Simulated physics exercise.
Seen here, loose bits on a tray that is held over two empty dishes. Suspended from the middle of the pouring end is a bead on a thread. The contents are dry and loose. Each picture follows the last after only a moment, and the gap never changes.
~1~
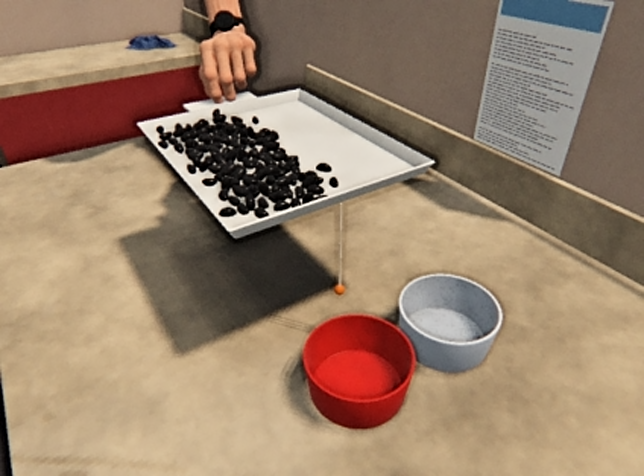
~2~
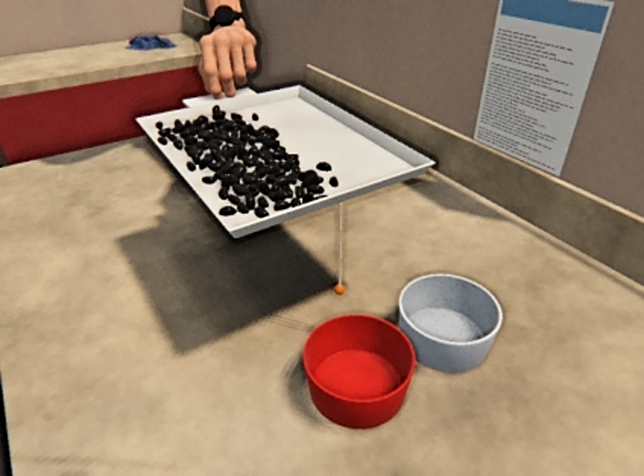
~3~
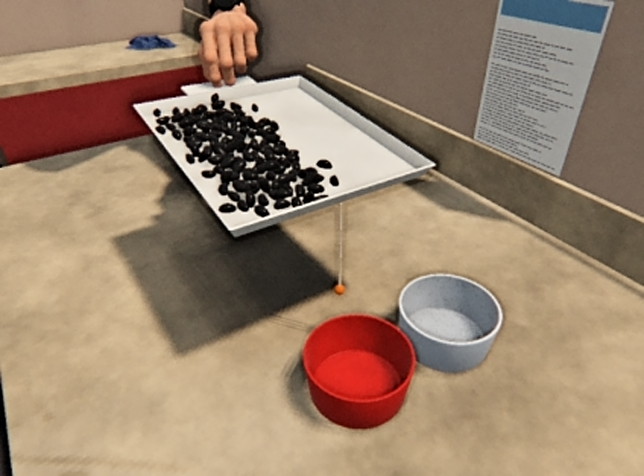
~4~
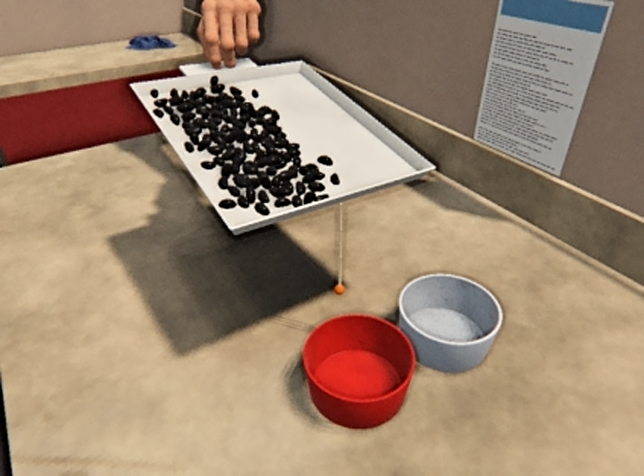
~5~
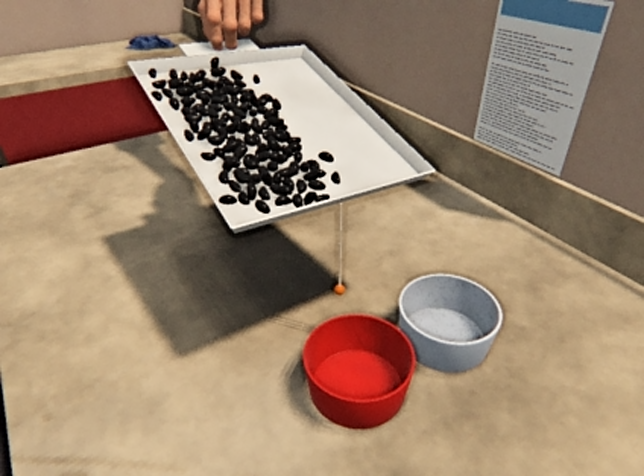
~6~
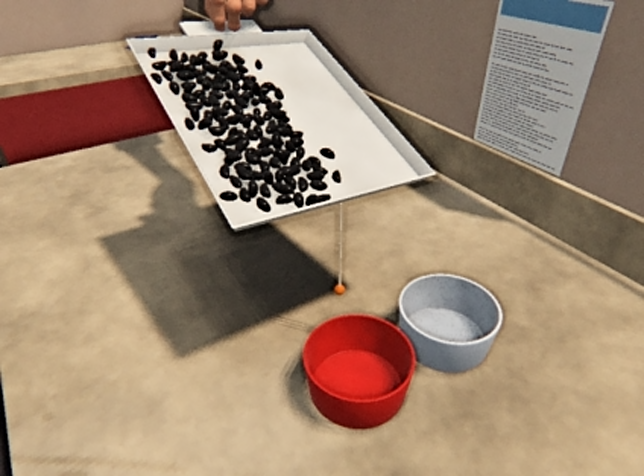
A hand raising the back of a white tray of black beans, steepening its slant above a red dish and a pale one.
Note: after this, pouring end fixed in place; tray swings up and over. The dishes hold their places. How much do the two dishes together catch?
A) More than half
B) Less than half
The answer is A.
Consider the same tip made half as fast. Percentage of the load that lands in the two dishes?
Close to 60 per cent.
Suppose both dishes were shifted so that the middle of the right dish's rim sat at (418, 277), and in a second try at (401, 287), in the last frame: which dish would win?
The first try: The right-side dish. The second: The right-side dish.
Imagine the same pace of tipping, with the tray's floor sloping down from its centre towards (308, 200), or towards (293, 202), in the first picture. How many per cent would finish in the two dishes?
I'd say roughly 40 percent with the first slope, 30 percent with the other.
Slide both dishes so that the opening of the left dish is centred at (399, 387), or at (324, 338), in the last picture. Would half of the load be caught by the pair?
For the earlier try a smaller portion is kept, for the later one a larger portion.
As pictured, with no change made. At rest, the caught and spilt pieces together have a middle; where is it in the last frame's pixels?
Close to (426, 340) in the last view.
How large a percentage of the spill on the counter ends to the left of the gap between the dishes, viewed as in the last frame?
About 50 per cent.
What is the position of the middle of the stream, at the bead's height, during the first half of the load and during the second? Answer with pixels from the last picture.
First roughly (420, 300), then roughly (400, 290).
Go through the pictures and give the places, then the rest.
The first picture shows corners of the pouring end at (234, 224) and (425, 161), level; middle of the load at (245, 156), black beans; left dish at (392, 407); right dish at (484, 351); bead on its thread at (339, 290).
The second picture shows corners of the pouring end at (234, 224) and (425, 161), level; middle of the load at (245, 154).
The third picture shows corners of the pouring end at (234, 223) and (426, 163), tipped barely, lowest at the right corner; middle of the load at (244, 148).
The fourth picture shows corners of the pouring end at (235, 222) and (426, 165), tipped a little, lowest at the right corner; middle of the load at (244, 138).
The fifth picture shows corners of the pouring end at (236, 220) and (427, 168), tipped clearly, lowest at the right corner; middle of the load at (245, 128).
The sixth picture shows corners of the pouring end at (237, 219) and (427, 170), tipped clearly, lowest at the right corner; middle of the load at (247, 119); left dish at (392, 407); right dish at (484, 351).
Soon after the last picture, tray tipped steeply; nearly all on the tray; a small part in the air.
A little later, tray tipped right over; about a quarter in the left dish; about half in the right dish; about a quarter outside both; a small part in the air.
Later still, tray tipped past a quarter turn; about a quarter in the left dish; about half in the right dish; about a quarter outside both.
At rest, tray tipped past a quarter turn; about a quarter in the left dish; about half in the right dish; about a quarter outside both.
